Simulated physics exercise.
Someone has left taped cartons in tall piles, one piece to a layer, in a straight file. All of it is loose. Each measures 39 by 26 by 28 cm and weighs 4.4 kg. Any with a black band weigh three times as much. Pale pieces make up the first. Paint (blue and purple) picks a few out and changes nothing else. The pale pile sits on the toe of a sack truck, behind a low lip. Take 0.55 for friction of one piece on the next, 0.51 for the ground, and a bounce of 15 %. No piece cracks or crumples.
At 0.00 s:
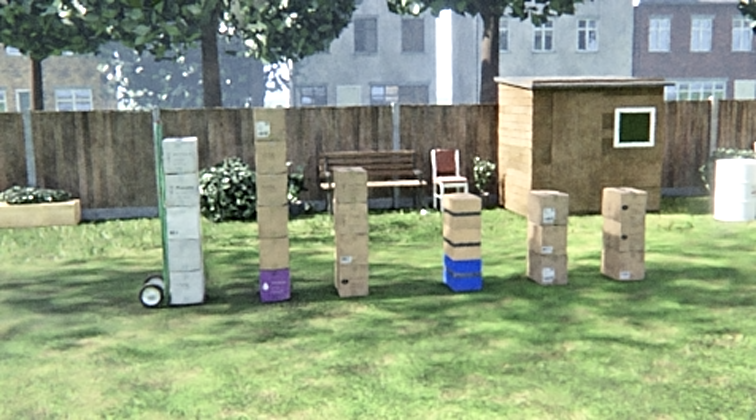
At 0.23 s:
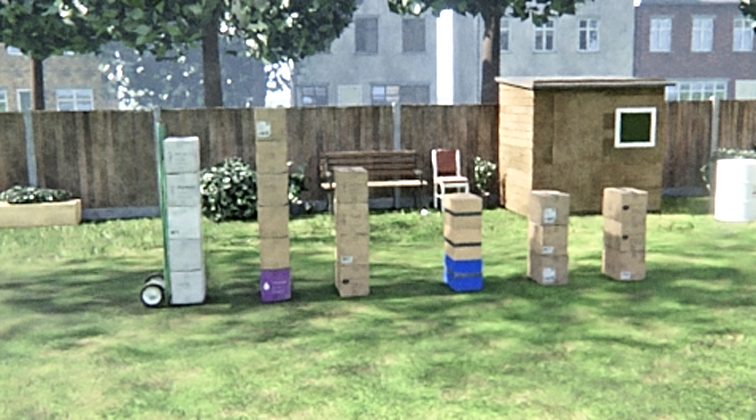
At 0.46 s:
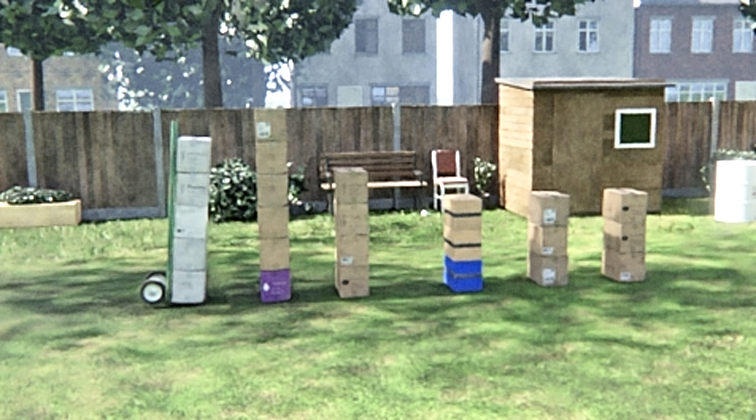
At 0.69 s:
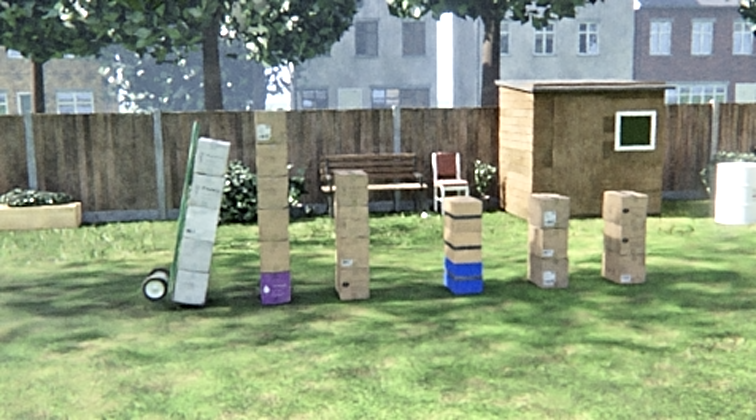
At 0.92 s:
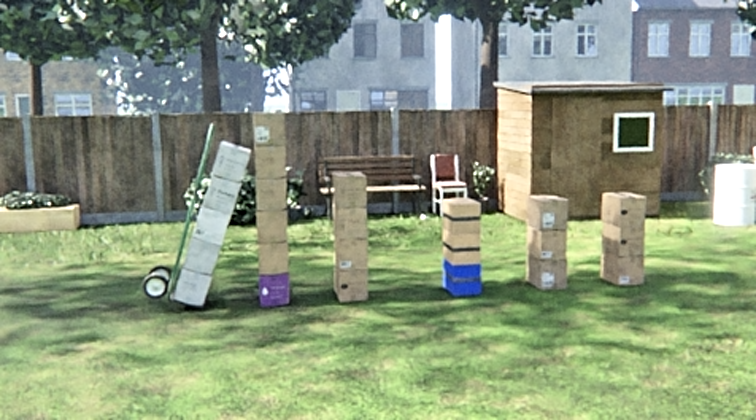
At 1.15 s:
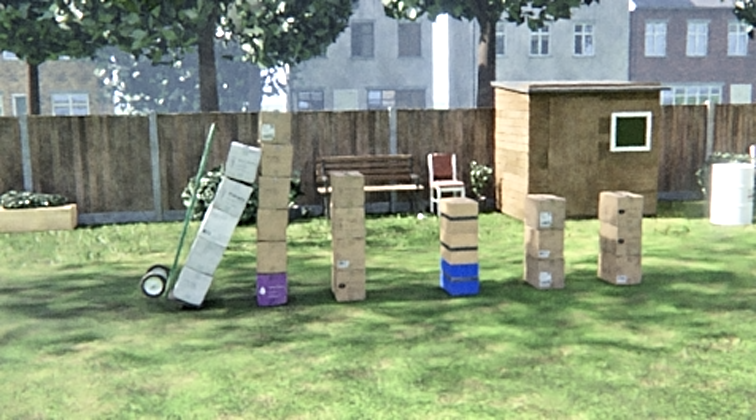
In the video, six stacks of boxes stand in a row on a lawn, and the hand truck at the left gradually tilts rightward, its pale stack leaning with it until the upper boxes meet the tall neighbouring stack.
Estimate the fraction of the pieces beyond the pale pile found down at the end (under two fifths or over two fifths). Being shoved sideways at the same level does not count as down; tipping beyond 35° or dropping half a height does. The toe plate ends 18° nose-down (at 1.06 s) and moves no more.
The part is over two fifths.
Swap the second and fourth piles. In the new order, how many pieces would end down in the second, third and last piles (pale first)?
In that case second 0, third 0, last 0.
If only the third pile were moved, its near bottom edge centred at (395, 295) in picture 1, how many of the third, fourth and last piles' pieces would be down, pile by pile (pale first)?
Then third 4, fourth 3, last 3.
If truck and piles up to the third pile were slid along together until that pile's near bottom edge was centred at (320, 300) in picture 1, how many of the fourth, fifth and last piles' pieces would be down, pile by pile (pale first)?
In that case fourth 1, fifth 0, last 0.
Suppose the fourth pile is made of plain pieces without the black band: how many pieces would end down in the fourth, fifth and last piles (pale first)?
In that case fourth 1, fifth 3, last 3.
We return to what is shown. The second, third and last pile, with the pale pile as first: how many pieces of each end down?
Second 5, third 4, last 3.
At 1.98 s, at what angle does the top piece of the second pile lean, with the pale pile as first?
It leans some 40°.
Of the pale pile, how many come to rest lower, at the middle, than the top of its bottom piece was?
The count is 2.
After 1.98 s, 5 of the pale pile down; 3 of the 19 other cartons down.
After 2.94 s, 5 of the pale pile down; 12 of the 19 other cartons down; blue carton leaning 41°.
At rest (4.8 s), 5 of the pale pile down; 18 of the 19 other cartons down; blue carton on its side; purple carton unmoved. That is 95 per cent. As the last picture would show them, middles, blue carton near (488, 274), purple carton near (273, 285).
